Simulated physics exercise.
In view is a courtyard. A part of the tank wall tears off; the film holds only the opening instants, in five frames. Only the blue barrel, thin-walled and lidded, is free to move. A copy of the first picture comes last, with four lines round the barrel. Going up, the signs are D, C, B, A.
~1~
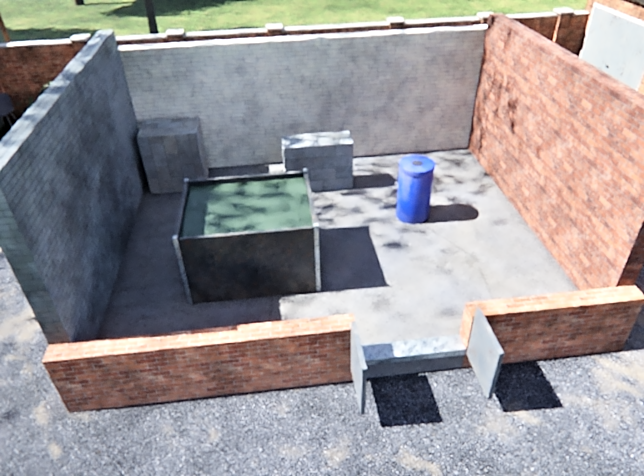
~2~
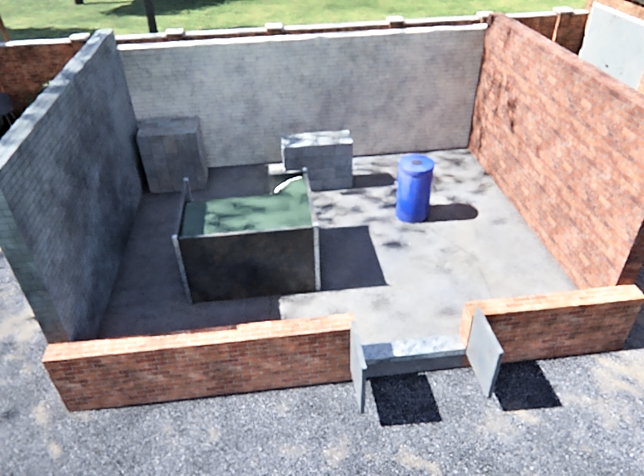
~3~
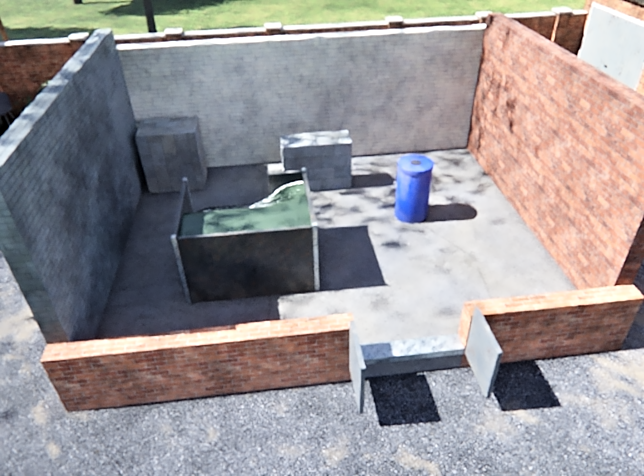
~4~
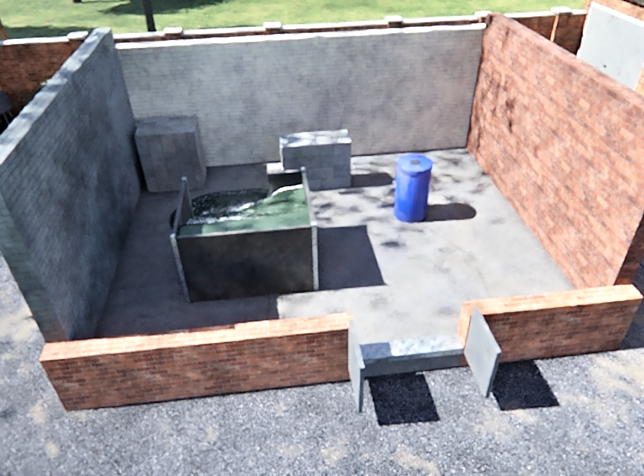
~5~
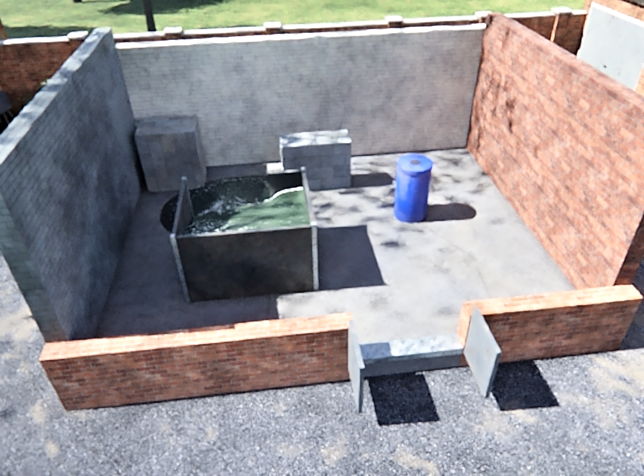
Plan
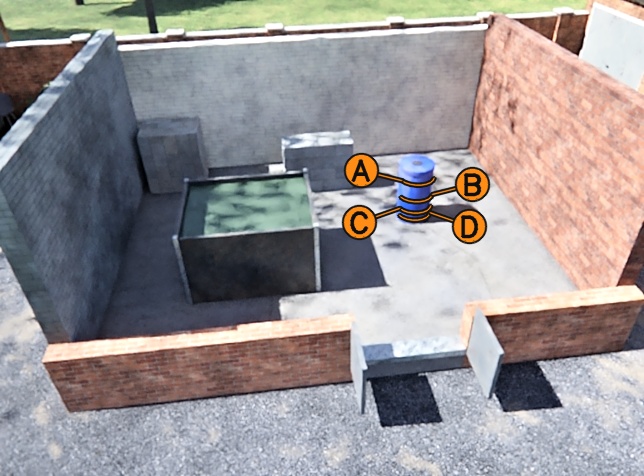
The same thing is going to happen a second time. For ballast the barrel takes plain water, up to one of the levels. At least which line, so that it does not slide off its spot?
I would pick mark D.
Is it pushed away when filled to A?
No.
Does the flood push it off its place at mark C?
No, not at all.
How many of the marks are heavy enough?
All of them.
On the marked copy, A at (421, 185); B at (419, 201); C at (418, 213); D at (417, 220); from the bottom up D, C, B, A.
With A, it does not move.
With B, it does not move.
With C, it does not move.
With D, it does not move.
